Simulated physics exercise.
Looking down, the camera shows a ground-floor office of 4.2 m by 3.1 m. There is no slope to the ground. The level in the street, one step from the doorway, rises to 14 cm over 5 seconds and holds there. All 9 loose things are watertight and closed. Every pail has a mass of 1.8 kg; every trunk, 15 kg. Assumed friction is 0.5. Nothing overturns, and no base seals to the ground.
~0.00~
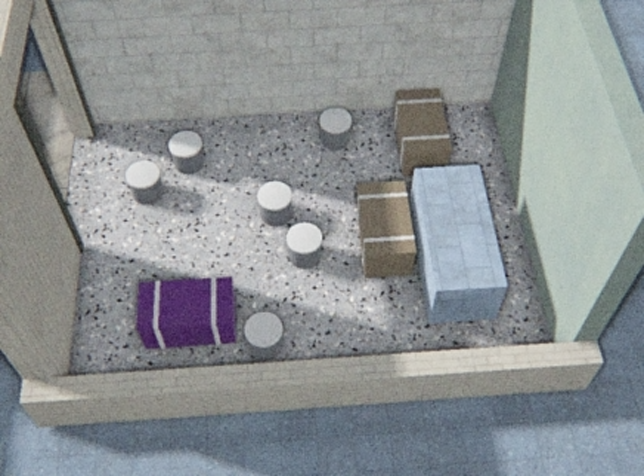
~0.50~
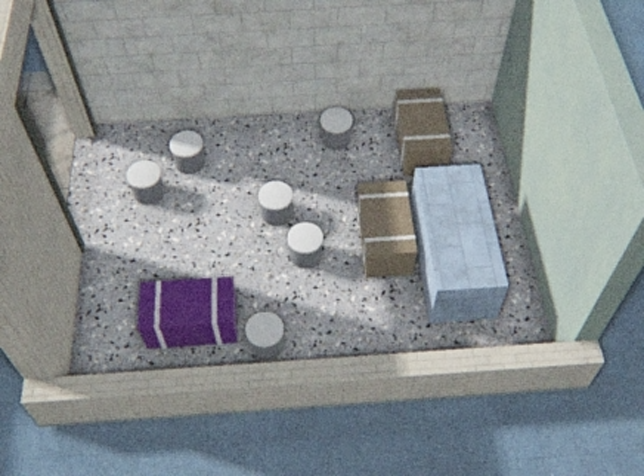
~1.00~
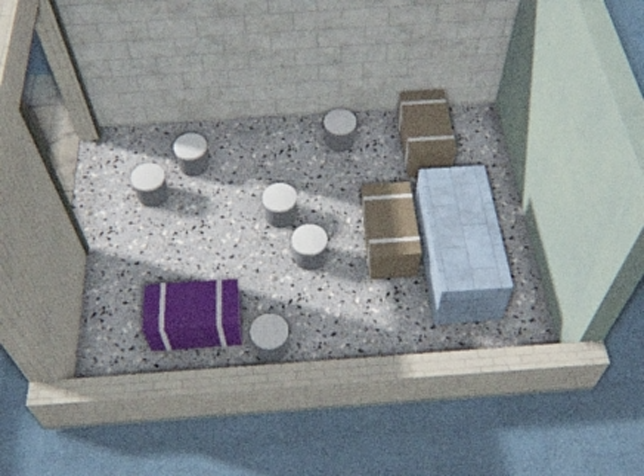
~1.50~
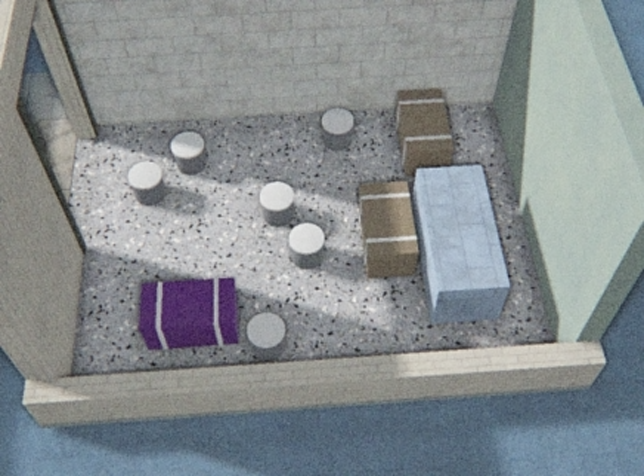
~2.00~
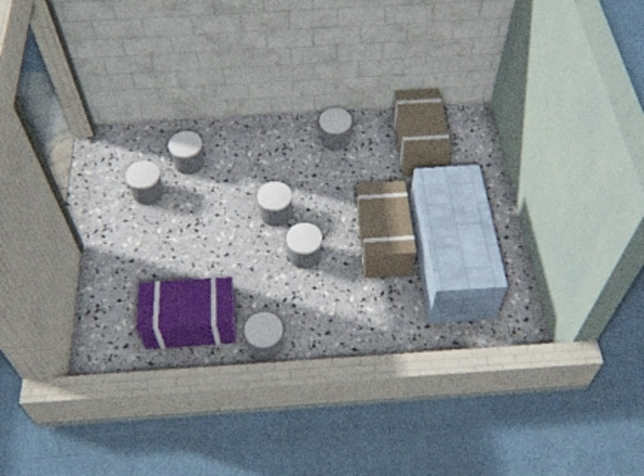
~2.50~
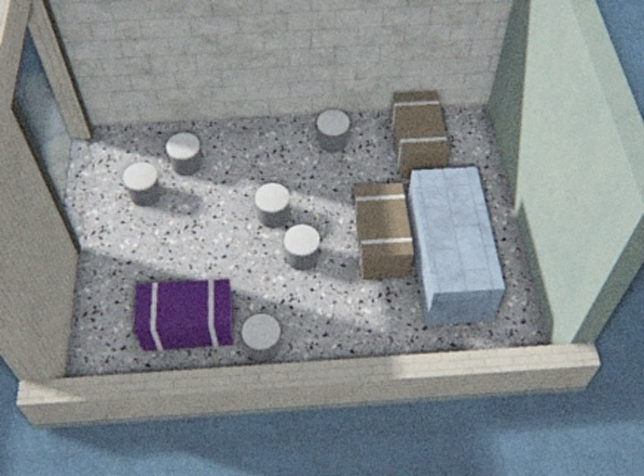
We see a room from above, with a purple trunk, two brown trunks, a pale blue block and several short round stools on a speckled floor. Nothing inside moves, while the view shifts very slightly from side to side.
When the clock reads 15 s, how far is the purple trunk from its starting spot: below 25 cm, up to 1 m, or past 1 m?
Up to 1 m.
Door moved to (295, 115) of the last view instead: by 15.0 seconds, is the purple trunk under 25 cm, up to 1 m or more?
That would leave the purple trunk a long way off.
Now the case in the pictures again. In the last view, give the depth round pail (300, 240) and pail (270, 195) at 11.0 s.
Depth approx. 11 cm / 8 cm.
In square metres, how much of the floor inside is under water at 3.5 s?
Around 1.0 m2 of it.
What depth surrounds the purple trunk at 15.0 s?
6 cm or so.
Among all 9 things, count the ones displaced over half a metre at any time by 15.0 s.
The total is 8.
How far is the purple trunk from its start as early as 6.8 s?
Around 0 cm from the start by that time.
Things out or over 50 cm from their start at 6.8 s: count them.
By my reckoning, 4.
After 3.5 s the purple trunk is near (182, 304), 0.0 m from its start, aground; 0 afloat.
After 6.8 s the purple trunk is near (182, 304), 0.0 m from its start, aground; 5 afloat.
After 11.0 s the purple trunk is near (182, 304), 0.0 m from its start, aground; 8 afloat.
After 15.0 s the purple trunk is near (136, 291), 0.4 m from its start, afloat; 9 afloat.
